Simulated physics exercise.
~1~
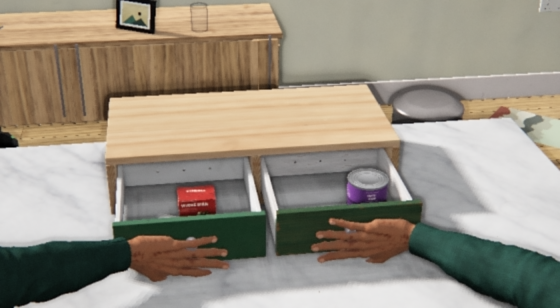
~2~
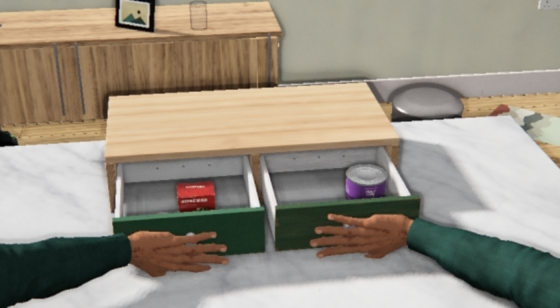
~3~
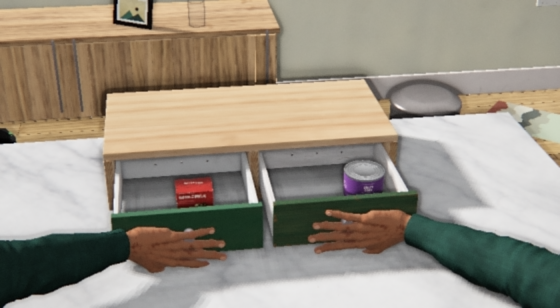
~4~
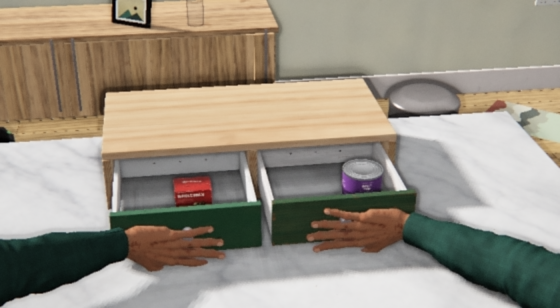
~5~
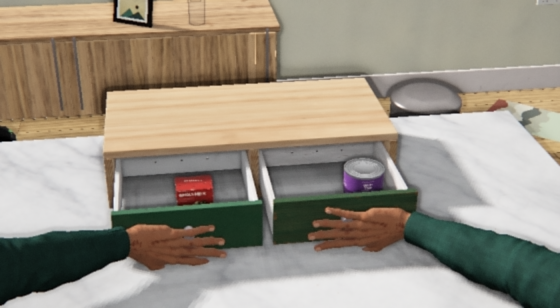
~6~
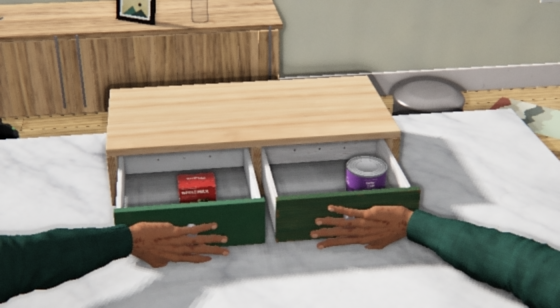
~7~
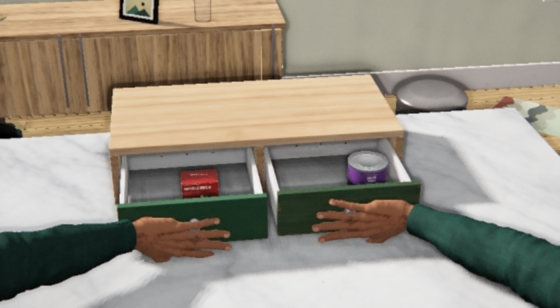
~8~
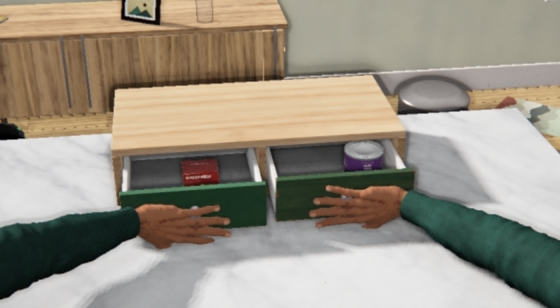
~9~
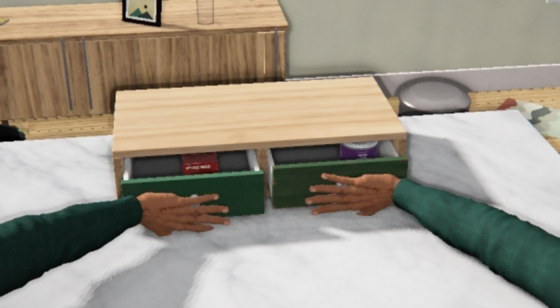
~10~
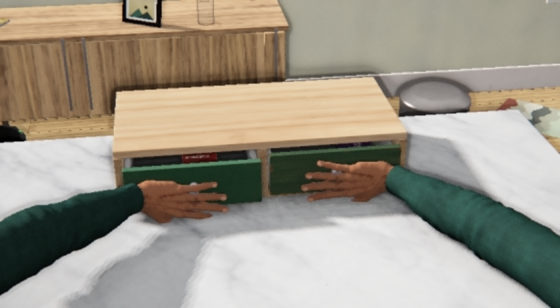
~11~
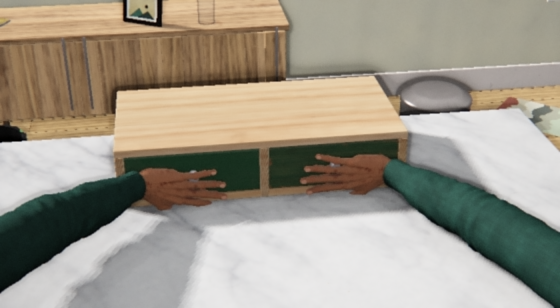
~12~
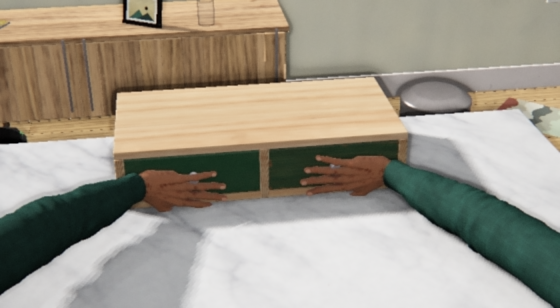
Two open green-fronted drawers, the left holding a red carton and the right a purple tin, stayed still at first under a pair of hands, which then pushed them into the small wooden chest until both shut flush, hiding what was inside.
